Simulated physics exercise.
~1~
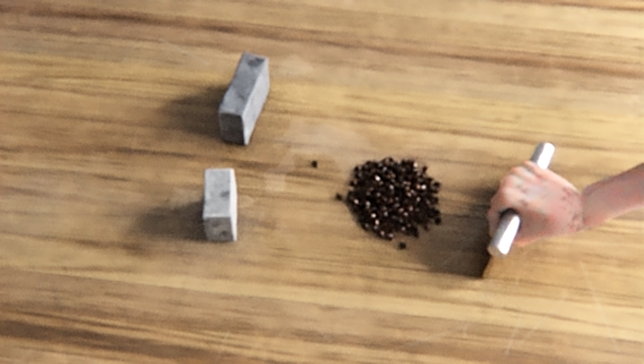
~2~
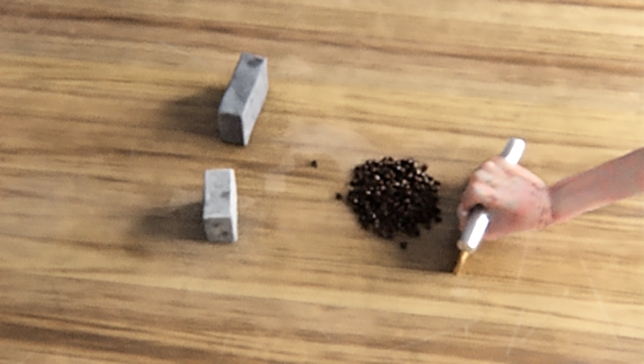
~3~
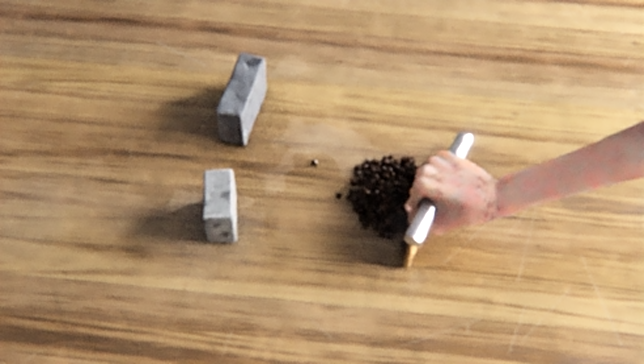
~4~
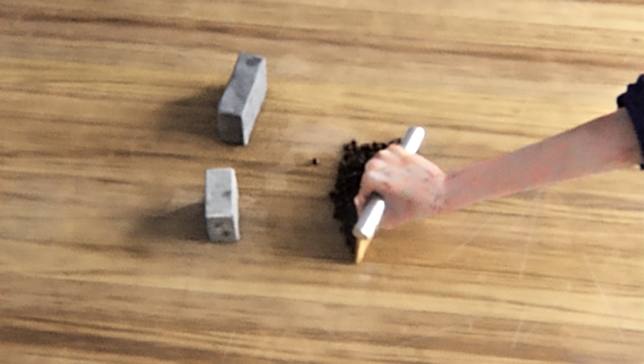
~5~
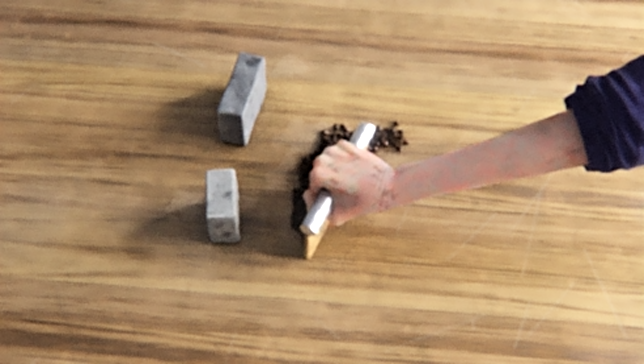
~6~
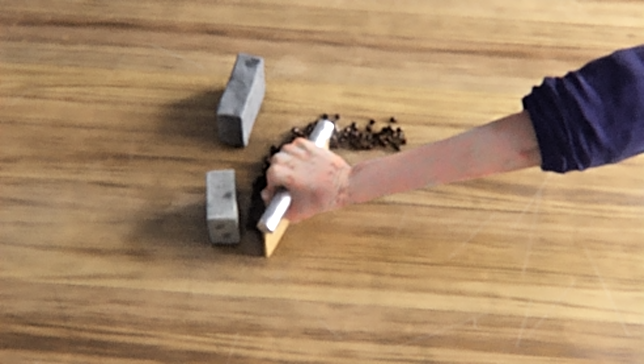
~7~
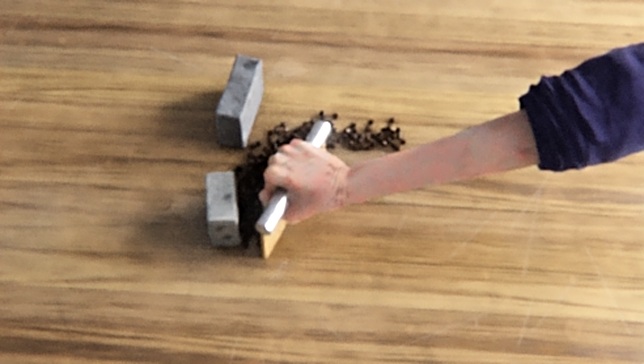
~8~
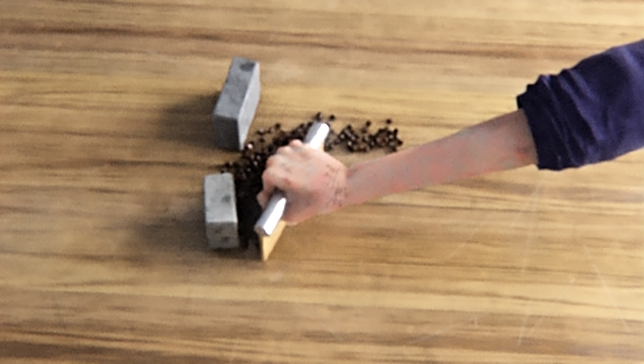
A bare forearm with a dark blue sleeve reaches in from the right over a streaky brown wooden table, seen from above, its hand gripping a pale-handled scraper with a tan blade. To its left lies a heap of small dark brown beans, and beyond them stand two grey blocks with a gap between them. The hand moves the scraper left into the heap and pushes most of the beans toward the blocks, while some trail behind past its upper end. Near the closer, lighter block the scraper halts. The beans spread slightly and finish held up before the blocks.
